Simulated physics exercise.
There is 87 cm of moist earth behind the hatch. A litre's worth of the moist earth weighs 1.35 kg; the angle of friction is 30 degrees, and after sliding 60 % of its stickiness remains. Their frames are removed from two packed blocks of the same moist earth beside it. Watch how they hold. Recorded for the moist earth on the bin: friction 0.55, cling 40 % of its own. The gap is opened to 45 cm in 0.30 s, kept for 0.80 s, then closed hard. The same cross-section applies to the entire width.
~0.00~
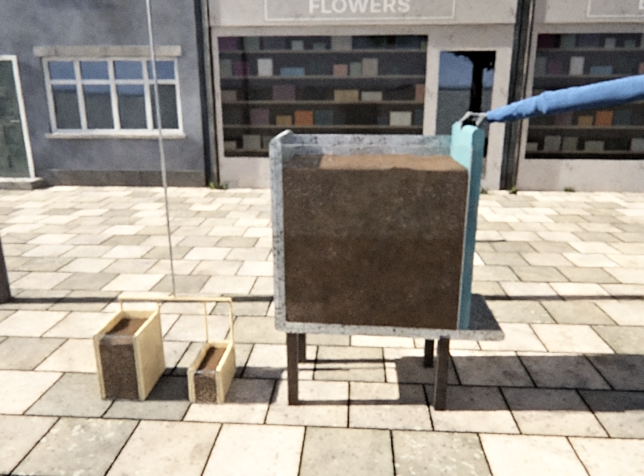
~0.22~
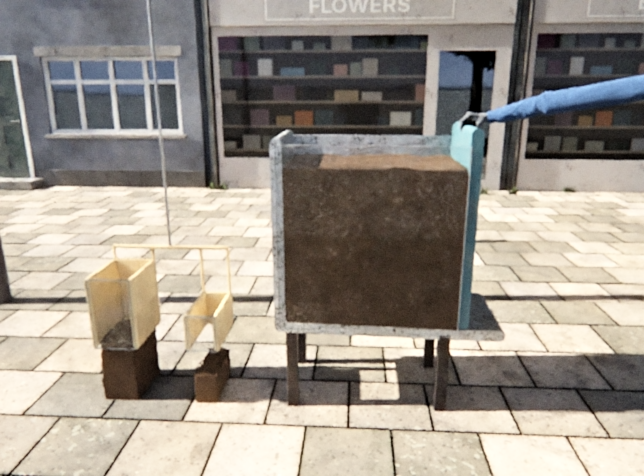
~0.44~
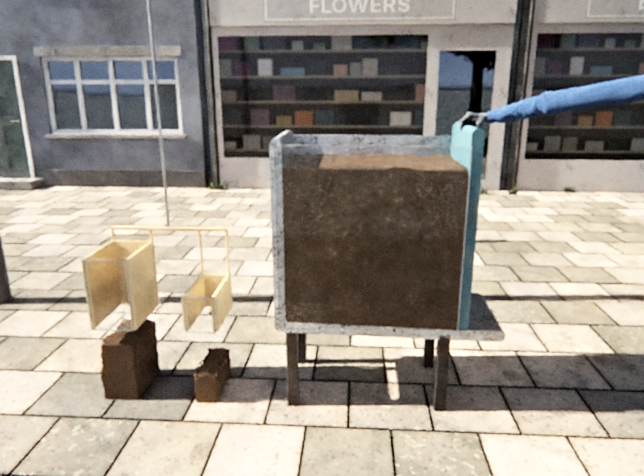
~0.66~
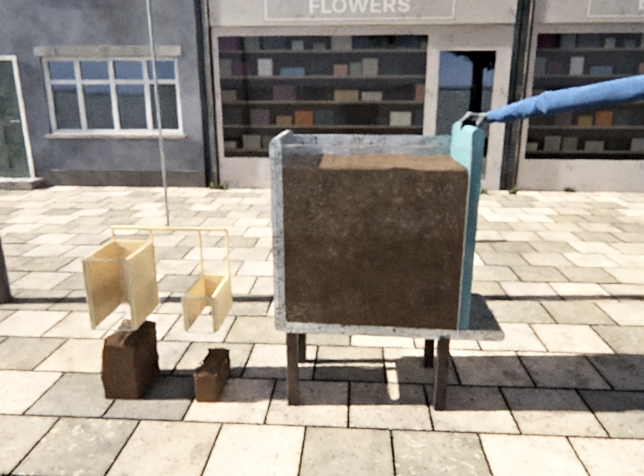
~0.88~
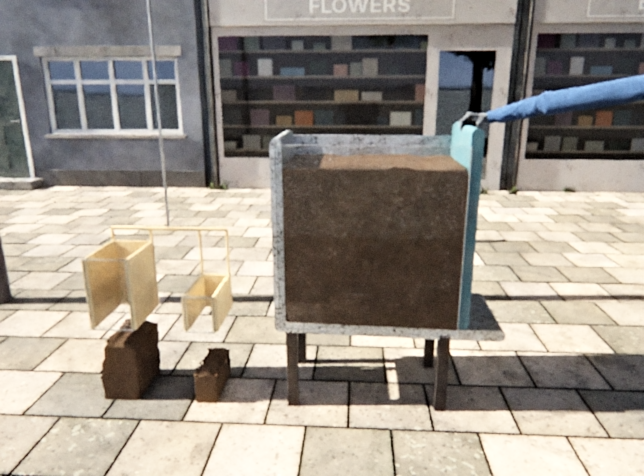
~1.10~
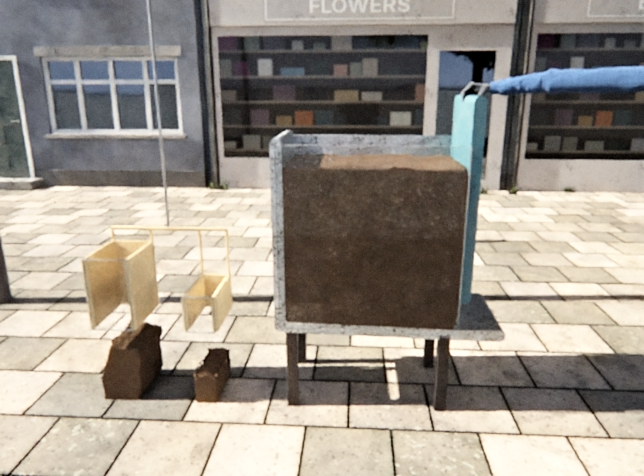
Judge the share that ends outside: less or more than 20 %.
That share lands short of 20 %.
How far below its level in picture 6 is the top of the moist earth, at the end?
Roughly 0 cm.
By 1.38 s, the hatch is 45 cm open and 0 % is out.
By 1.72 s, the hatch is 45 cm open and 0 % is out.
By 2.06 s, the hatch is 45 cm open and 0 % is out.
By 2.40 s, the hatch is 11 cm open and 4 % is out.
By 3.20 s, at the end, the hatch is shut and 4 % is out.
